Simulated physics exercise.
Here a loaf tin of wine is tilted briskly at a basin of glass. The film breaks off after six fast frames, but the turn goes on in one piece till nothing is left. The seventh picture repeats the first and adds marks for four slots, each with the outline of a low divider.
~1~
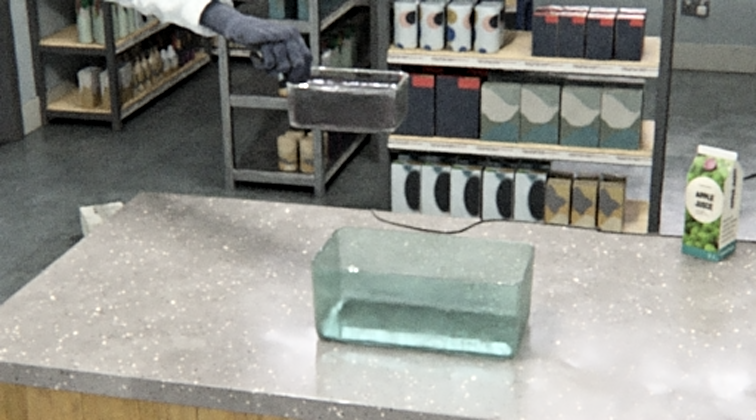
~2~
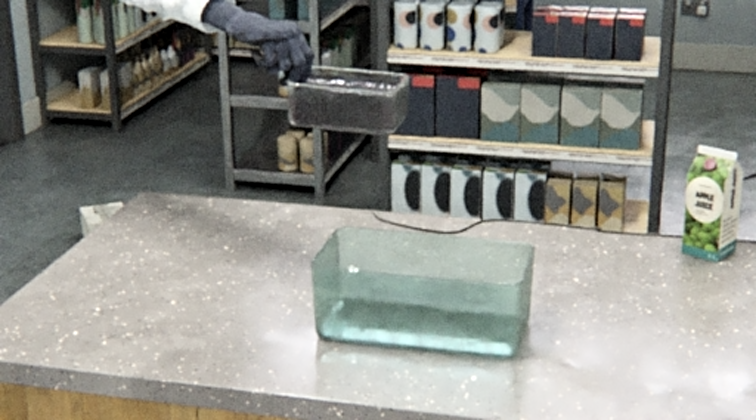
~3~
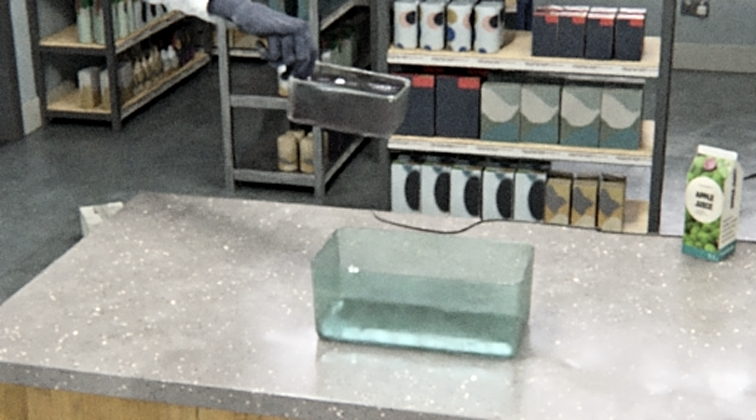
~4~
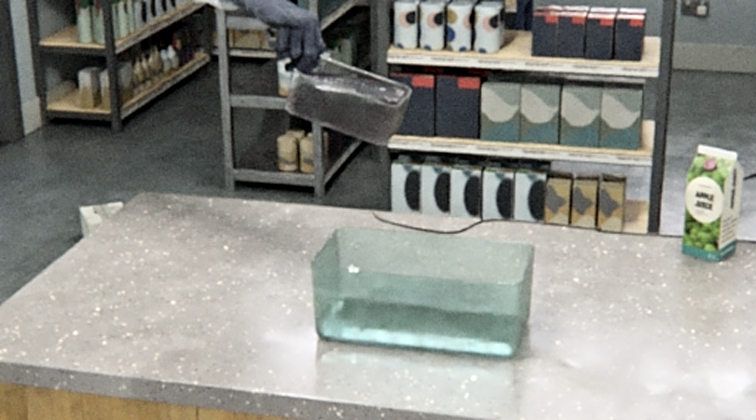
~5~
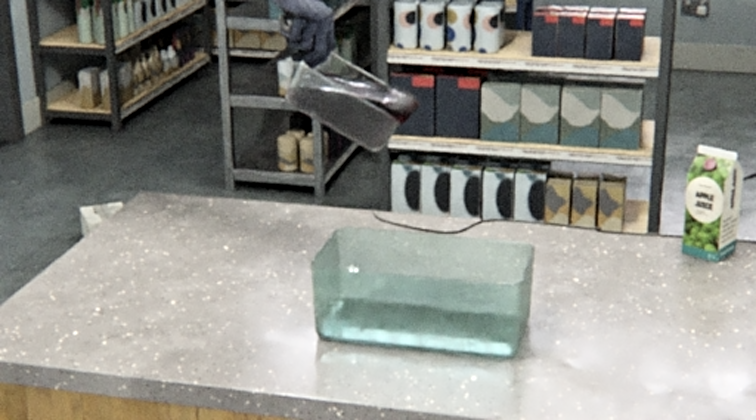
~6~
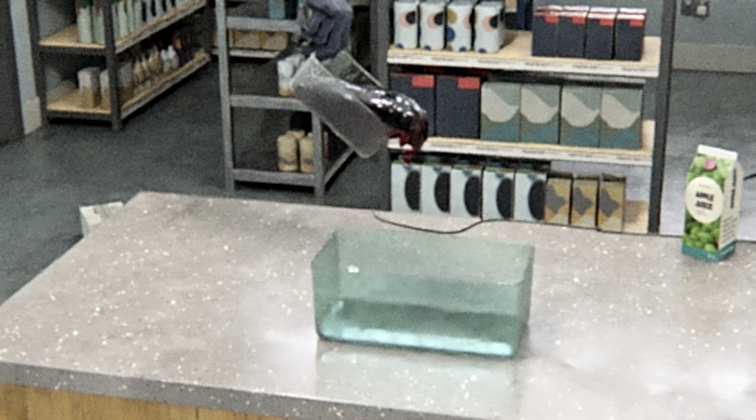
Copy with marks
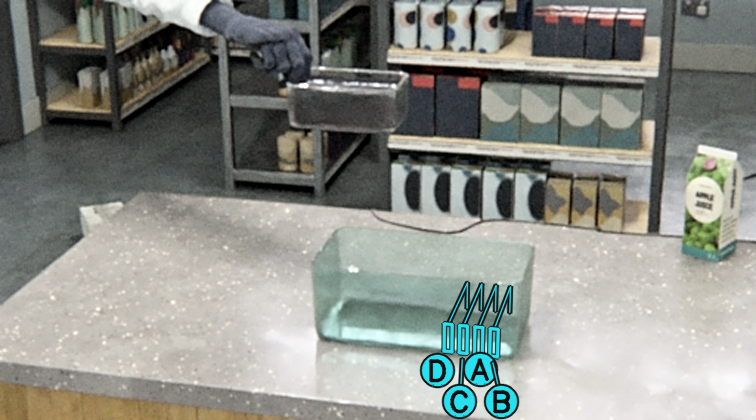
A gloved hand in dark grey holds a small clear loaf-shaped container of dark liquid above a pale speckled counter, seen from slightly above in a shop-like room. On the counter sit a greenish glass basin and, at right, a green-and-white apple juice carton, with shelves of boxes and bottles behind. The hand tilts the container rightward, increasingly steeply, and dark red wine slides over its lip while the camera stays still.
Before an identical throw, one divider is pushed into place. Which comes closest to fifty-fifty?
Take D.
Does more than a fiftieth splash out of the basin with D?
Yes.
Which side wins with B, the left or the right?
The left side.
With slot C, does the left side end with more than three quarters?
No.
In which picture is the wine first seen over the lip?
In picture 4.
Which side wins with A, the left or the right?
More ends on the left.
On the marked copy, A at (477, 360); B at (492, 362); C at (462, 358); D at (447, 357).
Choosing A, about 81 % ends left of the wall and 7 % right of it; 12 % is lost outside.
Choosing B, about 81 % ends left of the wall and 8 % right of it; 11 % is lost outside.
Choosing C, about 65 % ends left of the wall and 25 % right of it; 11 % is lost outside.
Choosing D, about 44 % ends left of the wall and 46 % right of it; 10 % is lost outside.
